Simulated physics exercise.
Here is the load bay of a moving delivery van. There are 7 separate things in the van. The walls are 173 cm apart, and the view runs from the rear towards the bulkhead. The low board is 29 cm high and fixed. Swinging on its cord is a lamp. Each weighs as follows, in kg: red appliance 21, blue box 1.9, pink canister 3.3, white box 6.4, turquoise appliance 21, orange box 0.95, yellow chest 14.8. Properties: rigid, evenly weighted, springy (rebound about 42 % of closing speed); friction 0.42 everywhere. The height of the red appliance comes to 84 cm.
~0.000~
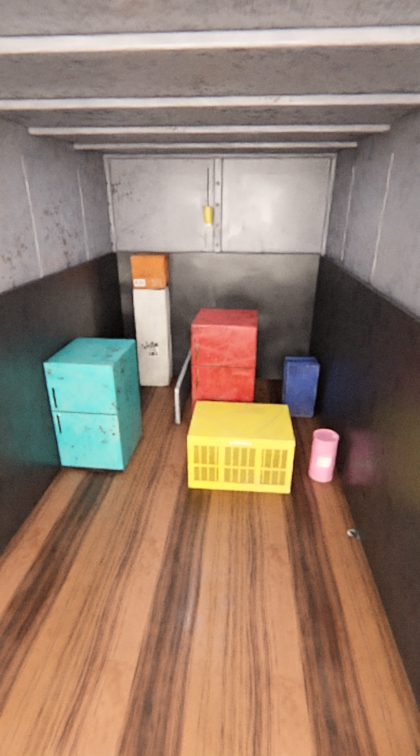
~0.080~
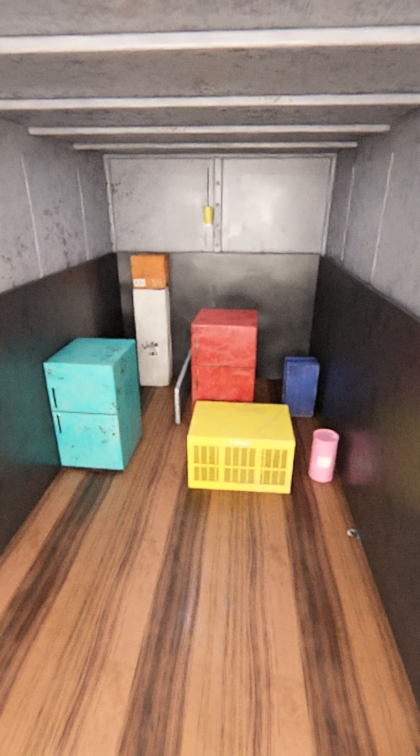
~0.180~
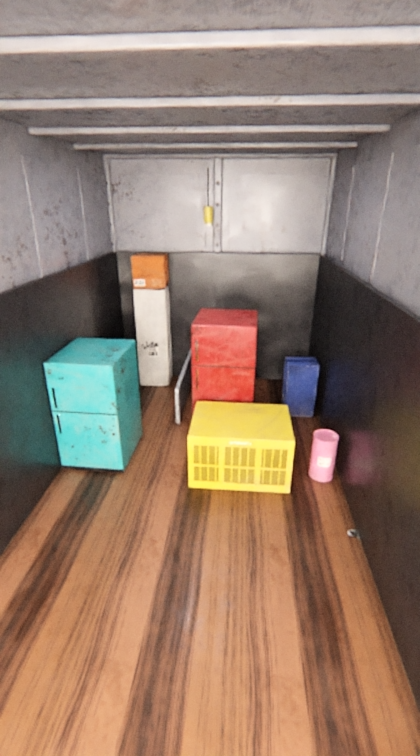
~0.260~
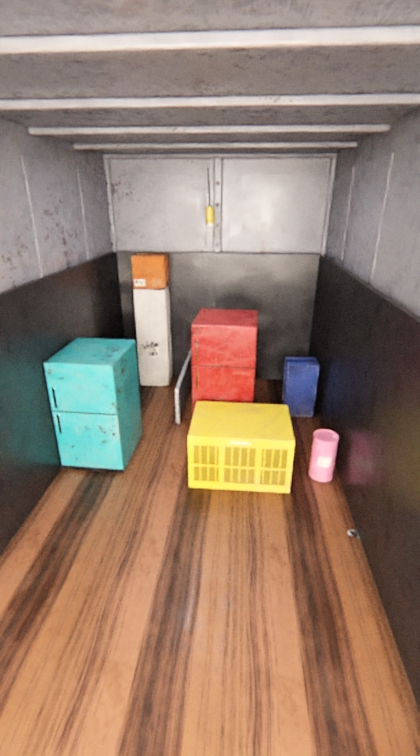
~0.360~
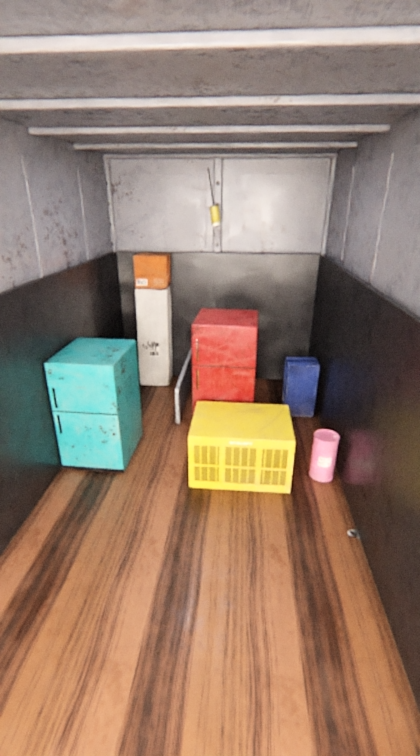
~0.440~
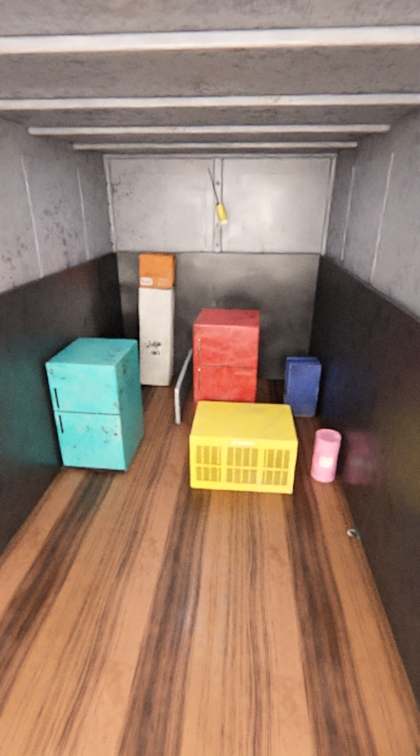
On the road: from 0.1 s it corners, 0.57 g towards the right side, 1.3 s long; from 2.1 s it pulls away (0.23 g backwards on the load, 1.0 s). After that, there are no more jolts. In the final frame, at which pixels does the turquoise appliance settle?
The turquoise appliance settles near (189, 405).
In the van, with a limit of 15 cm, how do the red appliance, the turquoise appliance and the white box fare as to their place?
Note: Red appliance departs its position. Turquoise appliance departs its position. White box departs its position.
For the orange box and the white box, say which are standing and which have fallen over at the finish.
Well, the orange box tumbles down, and the white box tumbles down.
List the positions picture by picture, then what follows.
In the first picture, no push; turquoise appliance (99, 403); red appliance (225, 375).
In the second picture, no push; pink canister (323, 456); white box (154, 336).
In the third picture, push 0.18 g right; orange box (151, 271); yellow chest (240, 444).
In the fourth picture, push 0.36 g right; red appliance (225, 374); blue box (299, 387).
In the fifth picture, push 0.57 g right; pink canister (324, 455); white box (155, 336).
In the sixth picture, push 0.57 g right; turquoise appliance (101, 403); orange box (158, 270) leaning 3°.
After 0.84 s, push 0.57 g right; orange box now down from a stack or step; turquoise appliance slid 21 cm near (131, 404); white box leaning 54°.
After 1.14 s, push 0.57 g right; turquoise appliance slid 51 cm near (178, 406); white box upside down; red appliance slid 35 cm.
At rest (3.7 s), down from a stack or step, orange box; tipped over in the van, white box; not toppled but over 15 cm from the start, red appliance, turquoise appliance and yellow chest; the other 2 in place, give or take 15 cm. Seen from the same camera at the end, turquoise appliance near (189, 405).
